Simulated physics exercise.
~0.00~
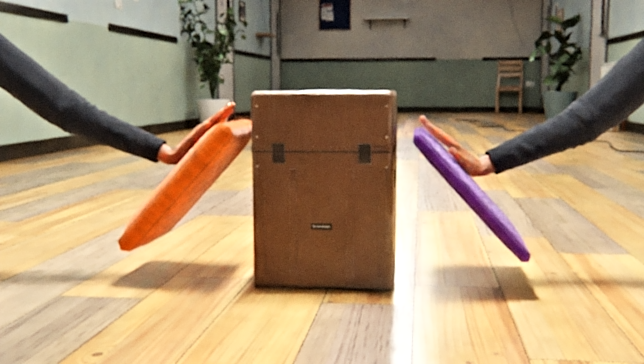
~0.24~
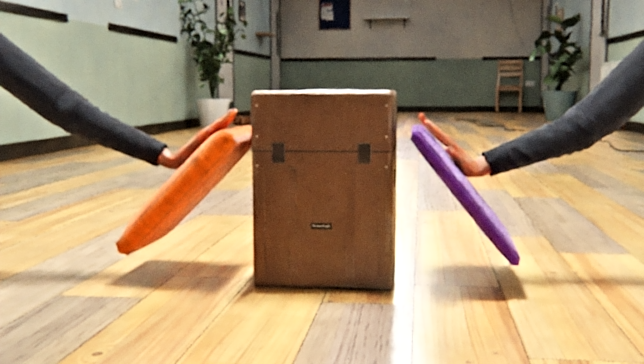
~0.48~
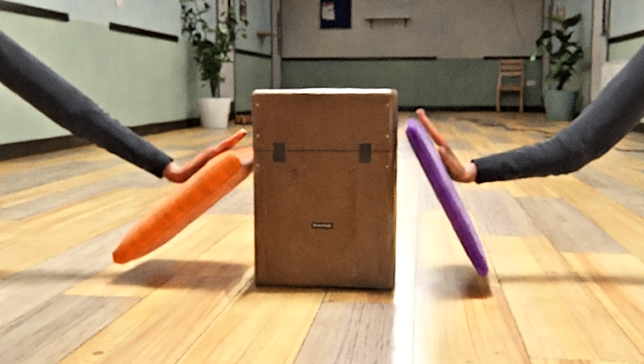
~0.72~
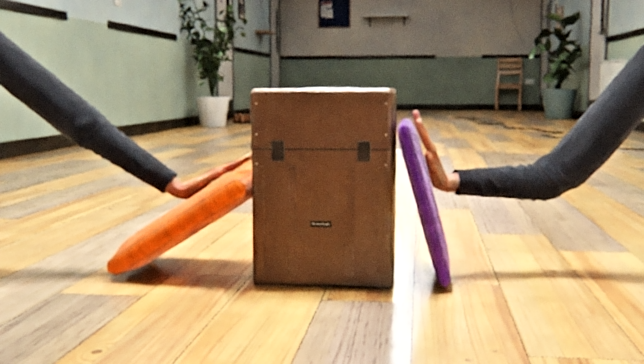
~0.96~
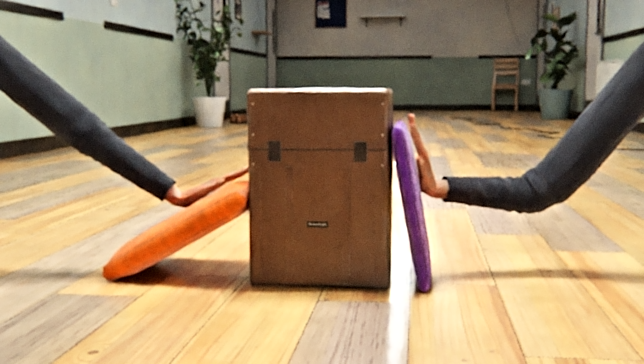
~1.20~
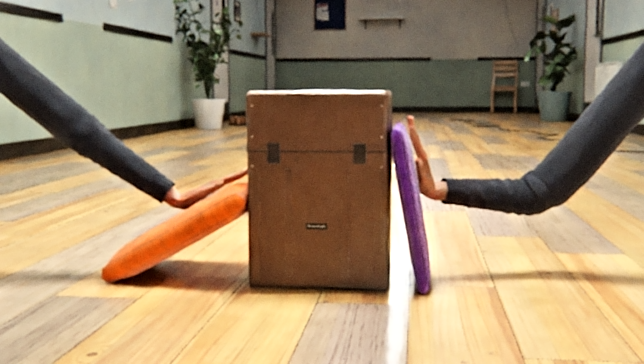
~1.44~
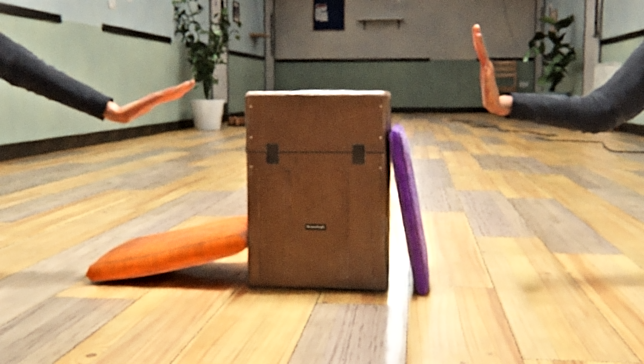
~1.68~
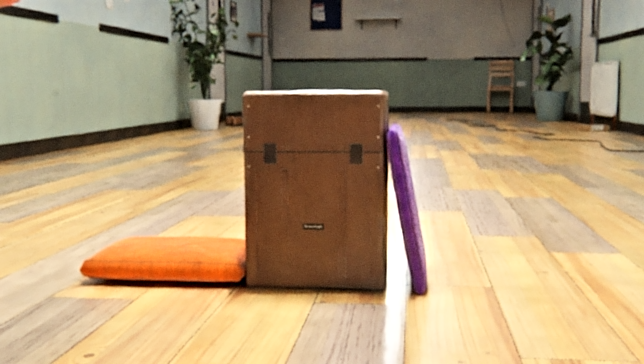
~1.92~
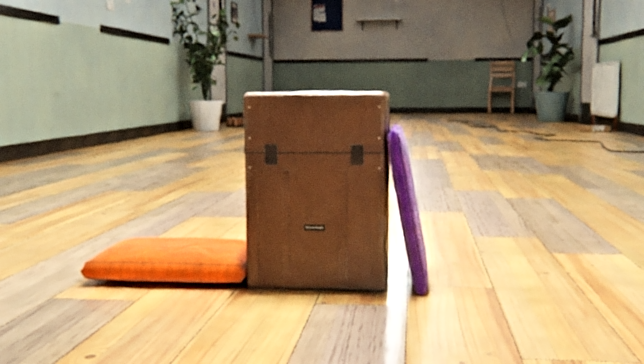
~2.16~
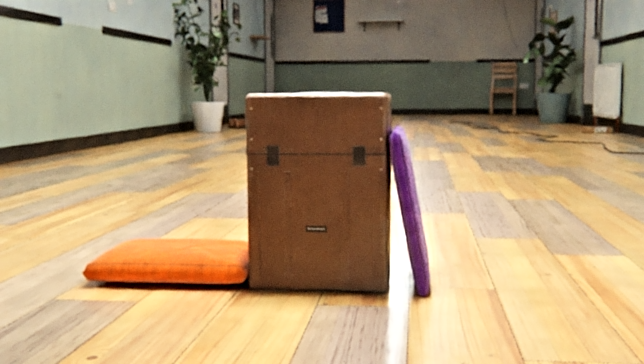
An orange pillow and a purple seat pad were lowered by two hands against opposite sides of a brown chest on a wooden floor. Once the hands pulled away, the pillow slid down flat on the left, while the pad stayed leaning on the right.
